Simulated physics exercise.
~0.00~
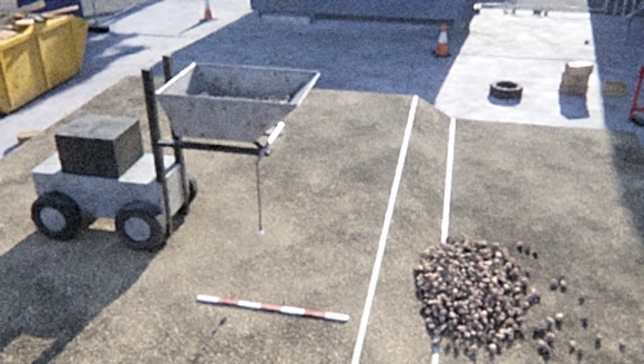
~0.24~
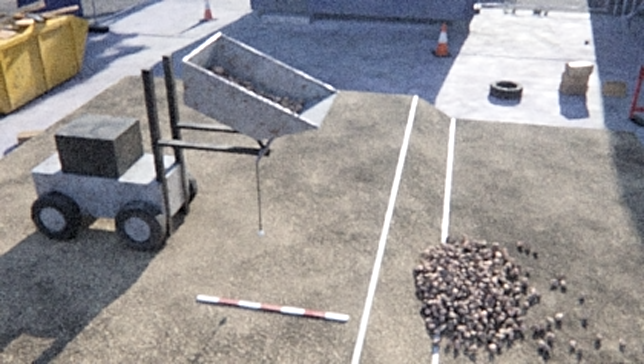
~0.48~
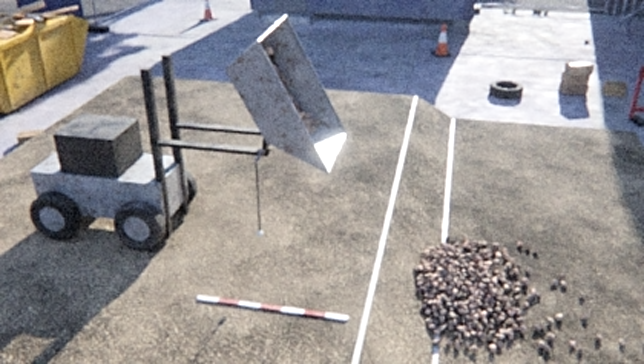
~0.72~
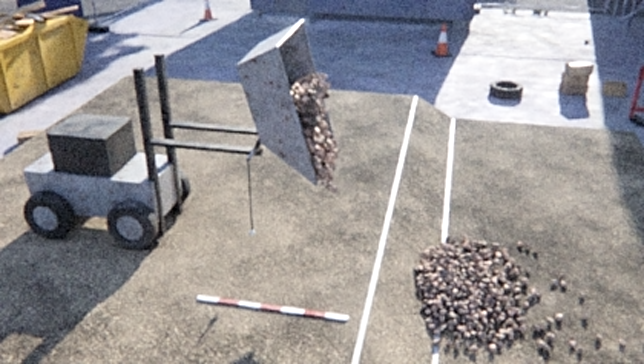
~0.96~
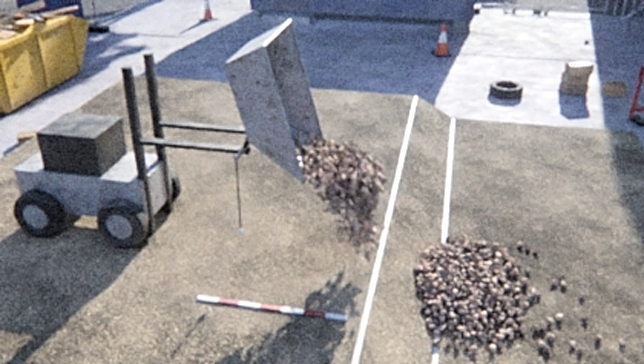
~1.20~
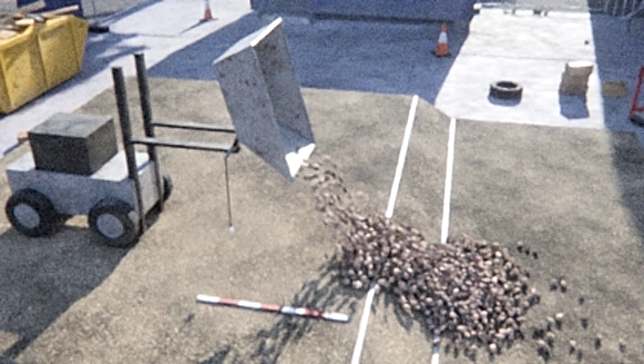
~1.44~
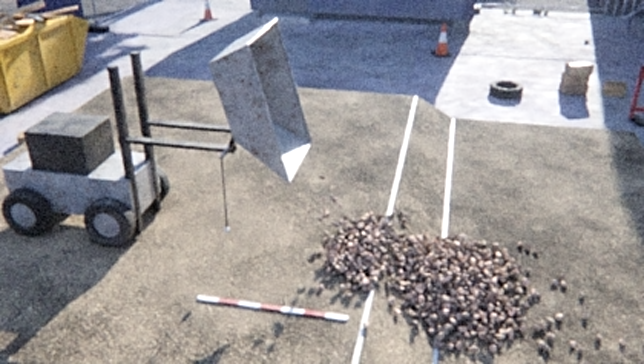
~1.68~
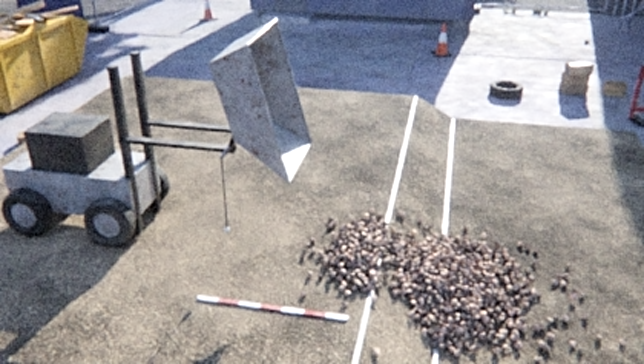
In a sunlit work yard, a small forklift tipped its grey skip steeply to the right and rolled back left as brown stones poured out, landing across the white lines and joining the earlier heap in one wide, loose pile beneath the emptied skip.
